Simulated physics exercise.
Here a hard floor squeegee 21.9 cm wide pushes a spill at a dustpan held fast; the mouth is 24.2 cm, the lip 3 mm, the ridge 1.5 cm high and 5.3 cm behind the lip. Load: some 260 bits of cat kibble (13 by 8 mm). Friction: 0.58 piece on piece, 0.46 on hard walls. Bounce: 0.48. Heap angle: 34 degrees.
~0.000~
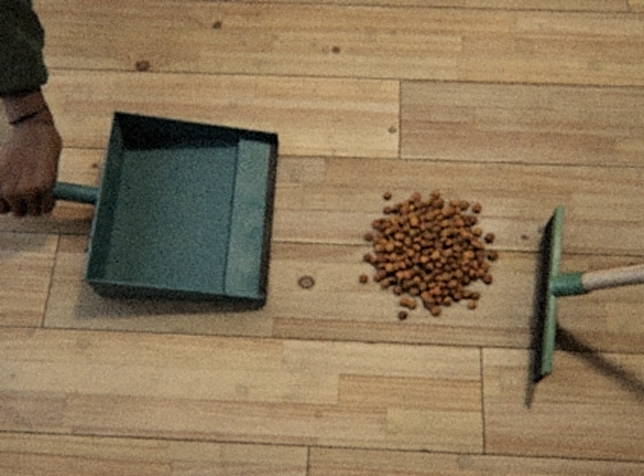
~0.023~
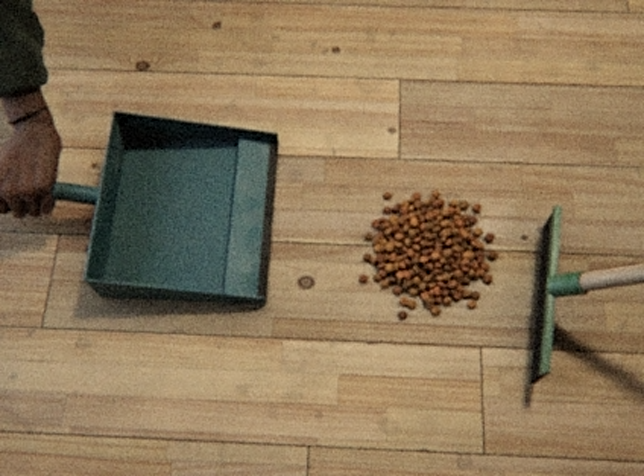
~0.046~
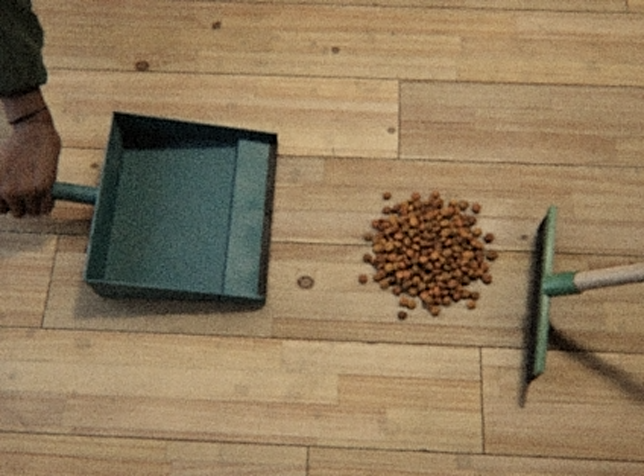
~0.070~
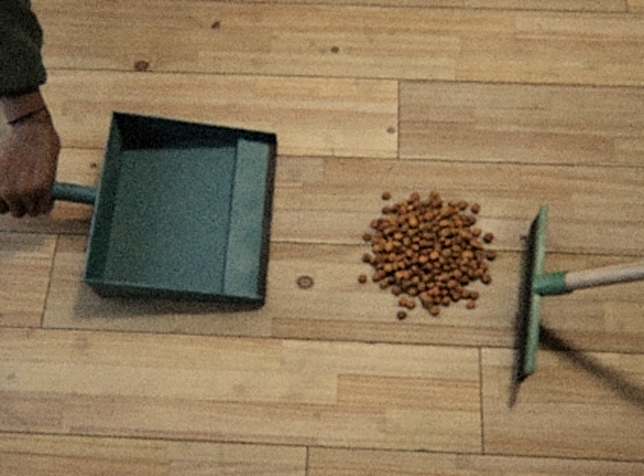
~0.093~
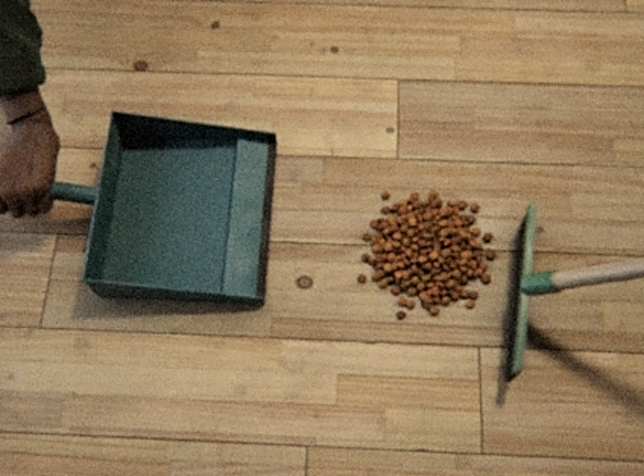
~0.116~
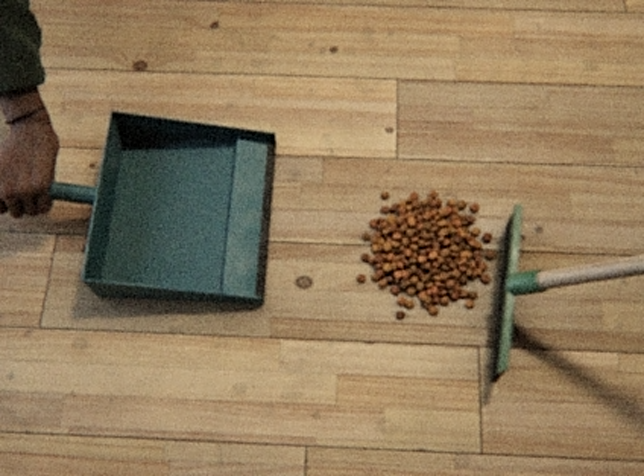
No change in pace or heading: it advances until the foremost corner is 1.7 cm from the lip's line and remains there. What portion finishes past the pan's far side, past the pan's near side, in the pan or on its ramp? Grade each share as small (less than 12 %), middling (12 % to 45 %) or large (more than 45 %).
Far side - small, near side - small, pan - middling.
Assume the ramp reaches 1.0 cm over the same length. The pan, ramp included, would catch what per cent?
Something like 25 per cent, ramp included.
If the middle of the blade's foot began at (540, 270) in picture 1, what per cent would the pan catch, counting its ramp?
Roughly 40 percent would end up there.
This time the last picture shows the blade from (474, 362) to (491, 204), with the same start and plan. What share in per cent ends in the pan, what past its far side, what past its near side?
You'd see pan at 45, far at 5 and near at 10.
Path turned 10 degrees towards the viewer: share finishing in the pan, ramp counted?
10 per cent.
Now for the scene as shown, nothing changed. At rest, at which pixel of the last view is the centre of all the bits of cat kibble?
About (278, 228).
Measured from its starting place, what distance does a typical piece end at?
The figure is about 20 cm.
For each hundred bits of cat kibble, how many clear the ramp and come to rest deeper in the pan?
Near 5 per cent, I'd say.
After 0.31 s, middle of the blade 17 cm from the lip; 0 % over the lip, far side 0 %, near side 5 %.
Then, at 0.44 s, middle of the blade 7 cm from the lip; 0 % over the lip, far side 0 %, near side 5 %.
Then, at 0.69 s, middle of the blade 3 cm from the lip; 25 % over the lip, far side 0 %, near side 5 %.
In the end, at 1.2 s, far side 0 %, near side 5 %, pan 25 %, in front of the lip or behind the blade 70 %.
